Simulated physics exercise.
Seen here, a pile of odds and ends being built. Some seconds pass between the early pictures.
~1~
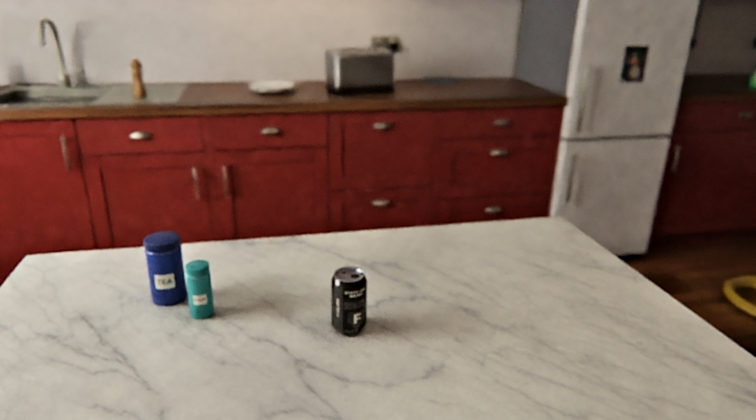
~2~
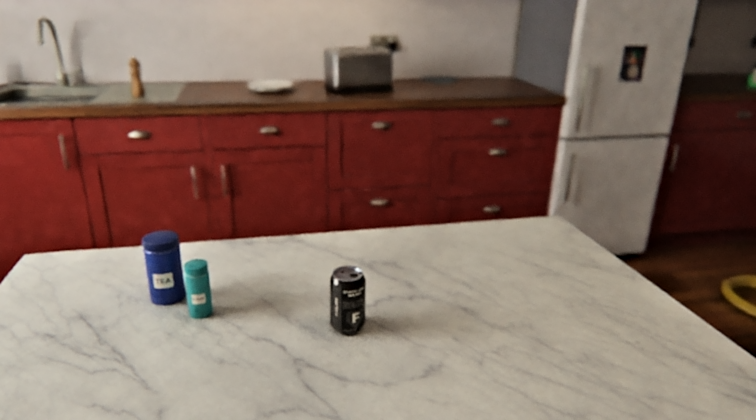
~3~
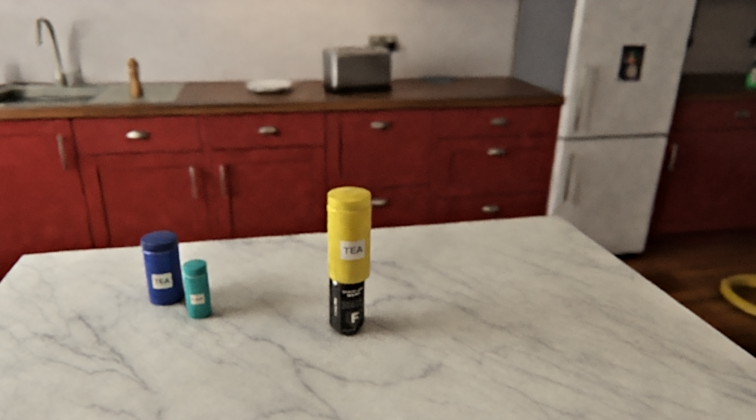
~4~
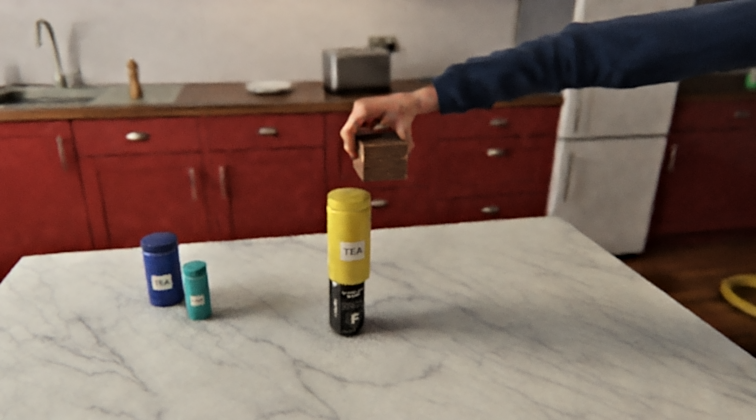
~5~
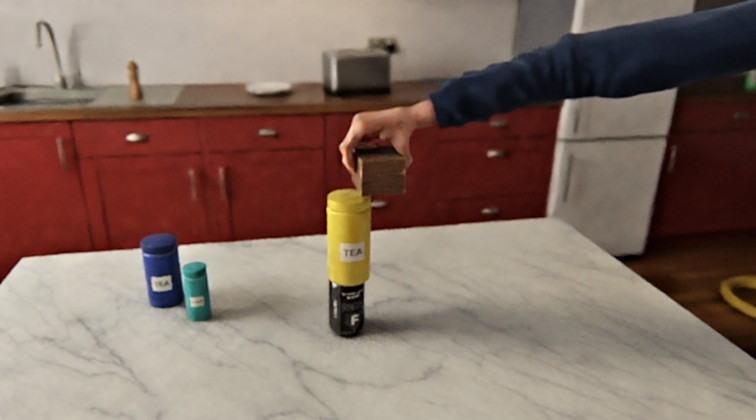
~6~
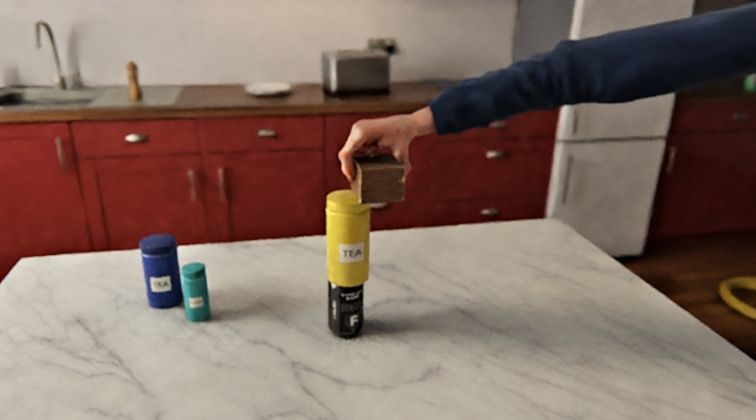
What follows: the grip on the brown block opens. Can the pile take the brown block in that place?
Outcome: The pile comes apart.
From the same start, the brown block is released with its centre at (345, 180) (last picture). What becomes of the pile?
Then it keeps its balance.
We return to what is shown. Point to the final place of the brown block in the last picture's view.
At about (426, 311).
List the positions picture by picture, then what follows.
In the first frame, the last thing is not in view yet; black can (349, 301).
In the second frame, the last thing is not in view yet; blue jar (164, 268).
In the third frame, the last thing is not in view yet; black can (347, 300).
The fourth frame shows coming down; brown block (380, 156); blue jar (163, 270).
The fifth frame shows coming down; brown block (378, 170); black can (347, 303).
The sixth frame shows in place under the hand; brown block (377, 178); blue jar (162, 271).
Then, 0.30 s after the last picture, brown block now fallen.
Then, 0.40 s after the last picture, things are still on the move.
Then, 0.50 s after the last picture, as before.
At rest, fallen, brown block; the other 4 in place. Seen from the same camera at the end, brown block near (426, 311). The pile gives way.
